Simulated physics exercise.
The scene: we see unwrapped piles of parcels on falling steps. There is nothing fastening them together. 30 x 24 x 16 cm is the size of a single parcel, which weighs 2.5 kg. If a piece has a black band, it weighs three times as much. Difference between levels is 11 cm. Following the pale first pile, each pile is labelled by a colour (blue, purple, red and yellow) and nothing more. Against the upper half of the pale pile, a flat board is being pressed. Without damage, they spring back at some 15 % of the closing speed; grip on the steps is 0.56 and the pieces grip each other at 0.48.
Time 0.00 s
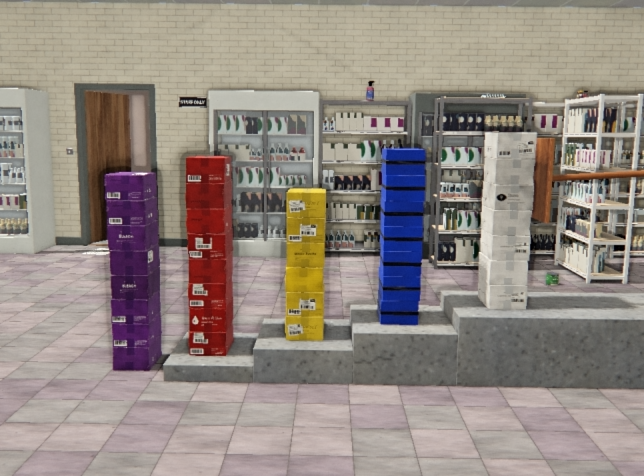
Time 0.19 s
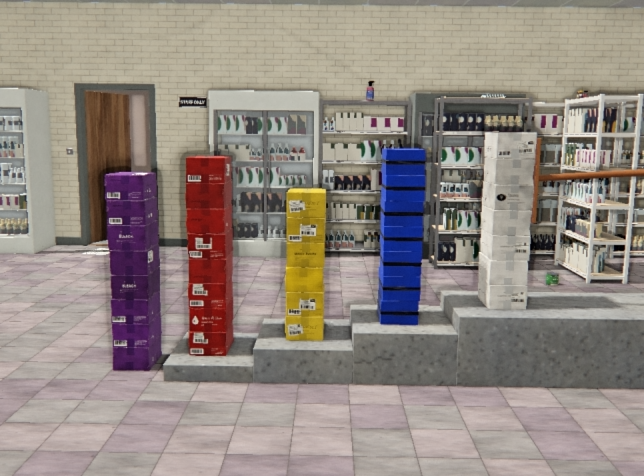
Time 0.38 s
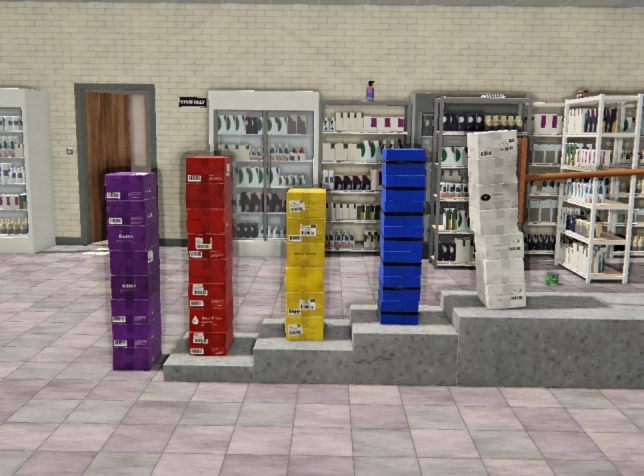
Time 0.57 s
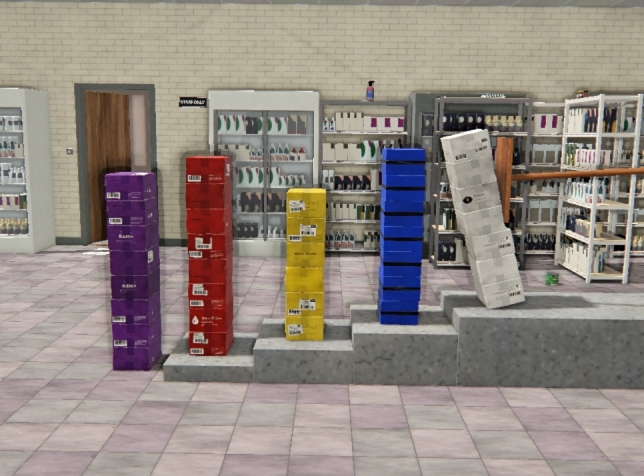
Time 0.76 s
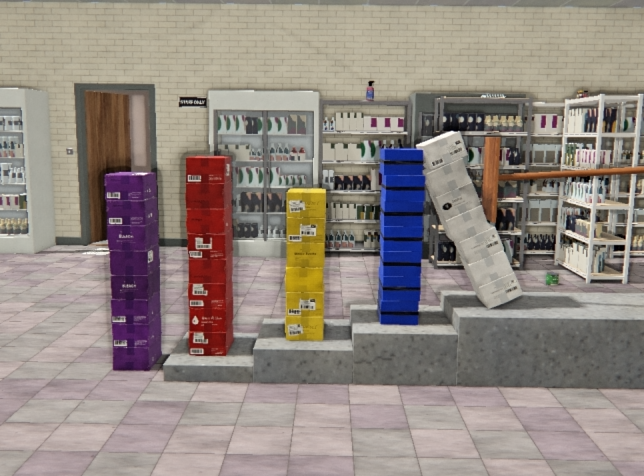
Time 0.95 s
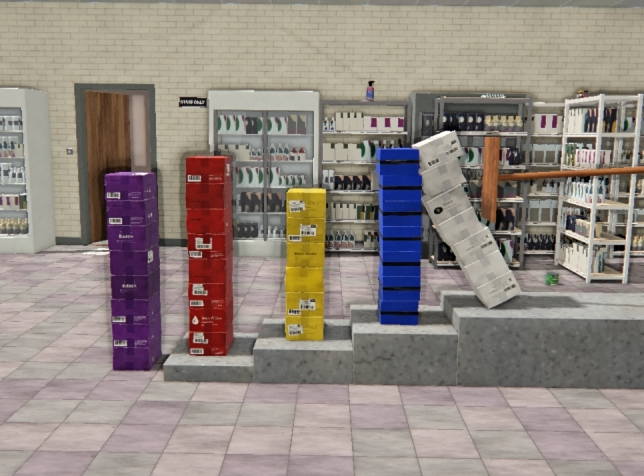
The video shows stacks of purple, red, yellow, blue and white boxes by gray steps in a store, as a brown board pushes the white stack from the right, tilting it left until its upper part meets the blue stack.
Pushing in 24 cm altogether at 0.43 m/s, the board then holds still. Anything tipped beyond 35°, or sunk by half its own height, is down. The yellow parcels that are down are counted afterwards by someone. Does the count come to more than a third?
No.
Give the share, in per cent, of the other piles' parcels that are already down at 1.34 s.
0 per cent at that moment.
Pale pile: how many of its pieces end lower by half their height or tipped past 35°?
That makes 0 in all.
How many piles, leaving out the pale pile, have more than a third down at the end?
Summing them, I get 0 in all.
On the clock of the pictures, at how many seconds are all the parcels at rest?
Rest time: Around 1.5 s.
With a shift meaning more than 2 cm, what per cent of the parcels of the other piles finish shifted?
Share: 5 in a hundred.
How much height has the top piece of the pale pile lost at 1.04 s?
5 cm.
Around 1.04 s, 0 of the pale pile down; none of the 6 yellow parcels down (0 of 29 in all colours); top yellow parcel unmoved; top blue parcel displaced 35 mm.
Around 1.10 s, 0 of the pale pile down; none of the 6 yellow parcels down (0 of 29 in all colours); top yellow parcel unmoved; top blue parcel displaced 31 mm.
Around 1.16 s, 0 of the pale pile down; none of the 6 yellow parcels down (0 of 29 in all colours); top yellow parcel unmoved; top blue parcel displaced 25 mm.
Around 1.34 s, 0 of the pale pile down; none of the 6 yellow parcels down (0 of 29 in all colours); top yellow parcel unmoved; top blue parcel displaced 27 mm.
Finally (1.8 s), 0 of the pale pile down; none of the 6 yellow parcels down (0 of 29 in all colours); top yellow parcel unmoved; top blue parcel displaced 28 mm. That is 0 per cent. Seen by the last camera, middles, top yellow parcel near (307, 203), top blue parcel near (398, 162).
